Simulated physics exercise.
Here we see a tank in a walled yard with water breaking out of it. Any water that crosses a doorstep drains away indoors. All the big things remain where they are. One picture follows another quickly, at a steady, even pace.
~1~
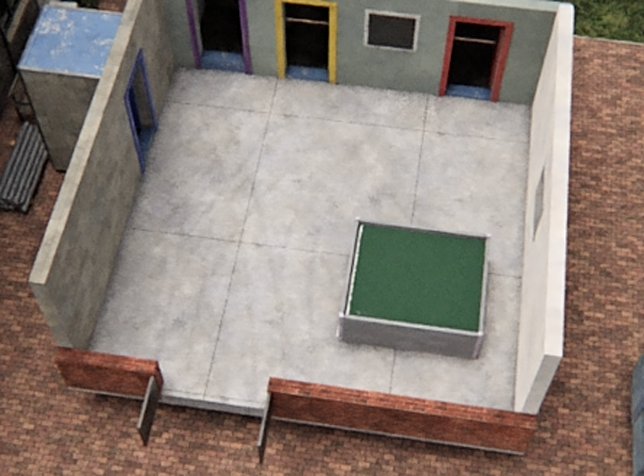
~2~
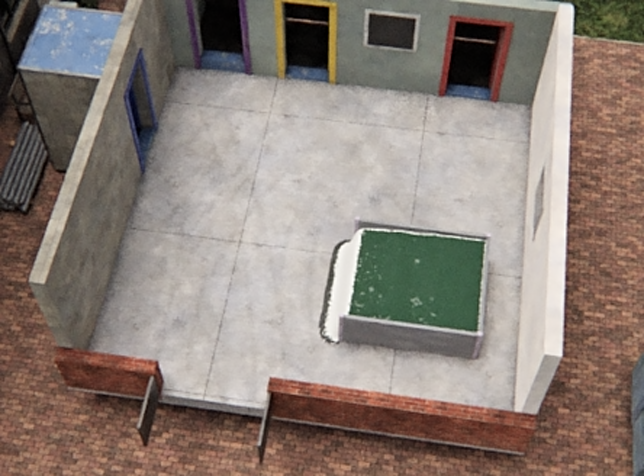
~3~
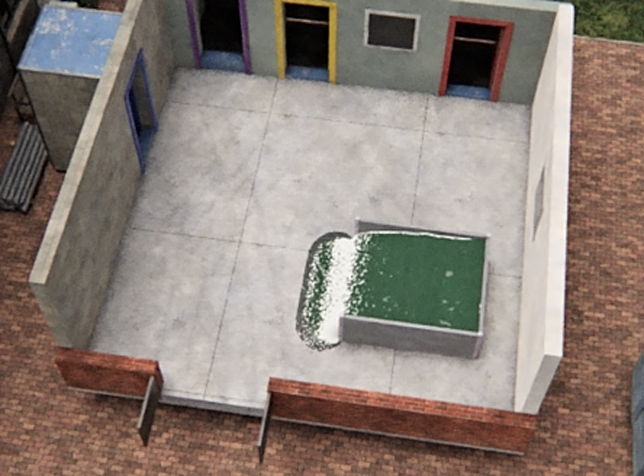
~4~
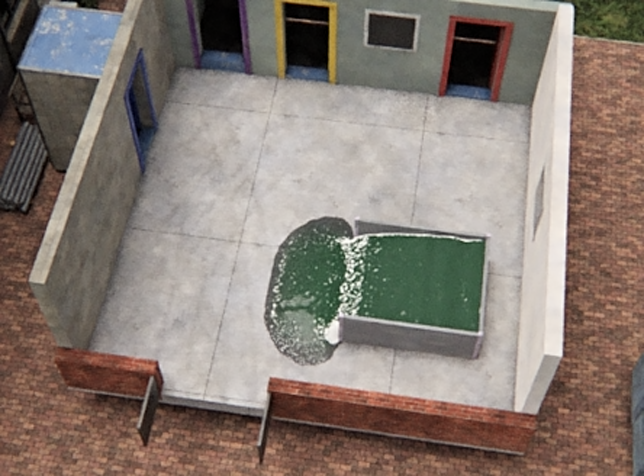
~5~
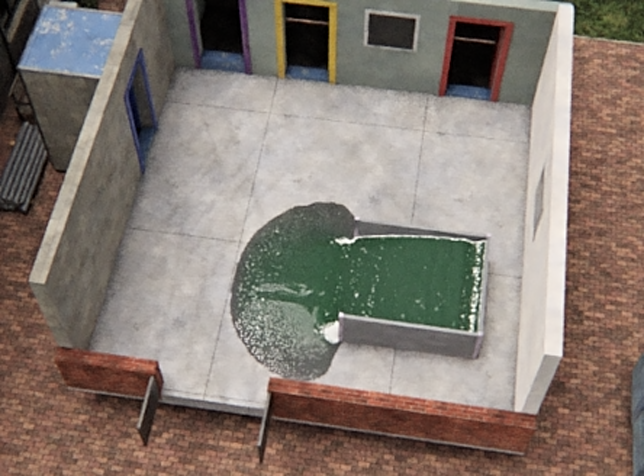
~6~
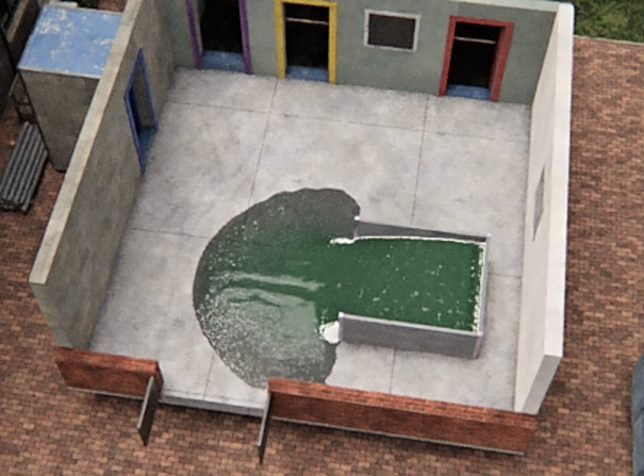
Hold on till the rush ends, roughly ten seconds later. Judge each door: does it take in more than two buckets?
My call: The blue door takes in more, the red door keeps it to two or fewer, the purple door keeps it to two or fewer, the yellow door keeps it to two or fewer.
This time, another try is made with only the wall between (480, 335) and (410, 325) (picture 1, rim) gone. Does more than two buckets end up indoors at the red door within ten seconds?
Check on red - it gets too much.
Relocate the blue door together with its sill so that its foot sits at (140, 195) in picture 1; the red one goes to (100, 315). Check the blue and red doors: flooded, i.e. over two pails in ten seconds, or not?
Looking at it, I'd say the blue one breaks the limit and the red one breaks the limit.
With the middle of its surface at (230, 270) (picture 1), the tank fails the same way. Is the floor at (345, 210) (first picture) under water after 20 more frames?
Unflooded.
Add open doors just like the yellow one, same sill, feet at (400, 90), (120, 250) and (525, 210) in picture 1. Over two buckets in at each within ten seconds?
Taking them as listed, the first undershoots, the second overshoots and the third undershoots.
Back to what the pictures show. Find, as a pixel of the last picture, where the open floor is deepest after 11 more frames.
Deepest point: About (84, 369).
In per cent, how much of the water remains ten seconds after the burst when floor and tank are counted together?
My figure: Some 78 per cent.
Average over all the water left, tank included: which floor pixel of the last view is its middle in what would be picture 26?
At roughly (224, 257).
A moment on, water covers 40 % of the floor; the blue door not reached, the red door not reached, the purple door not reached, the yellow door not reached.
Next, water covers 45 % of the floor; the blue door under two buckets in, the red door not reached, the purple door not reached, the yellow door not reached.
Then, water covers 50 % of the floor; the blue door over two buckets in, the red door not reached, the purple door wet at the sill, nothing in, the yellow door not reached.
Later, water covers 65 % of the floor; the blue door over two buckets in, the red door wet at the sill, nothing in, the purple door wet at the sill, nothing in, the yellow door wet at the sill, nothing in.
In the end, water covers 95 % of the floor; the blue door over two buckets in, the red door wet at the sill, nothing in, the purple door wet at the sill, nothing in, the yellow door wet at the sill, nothing in.
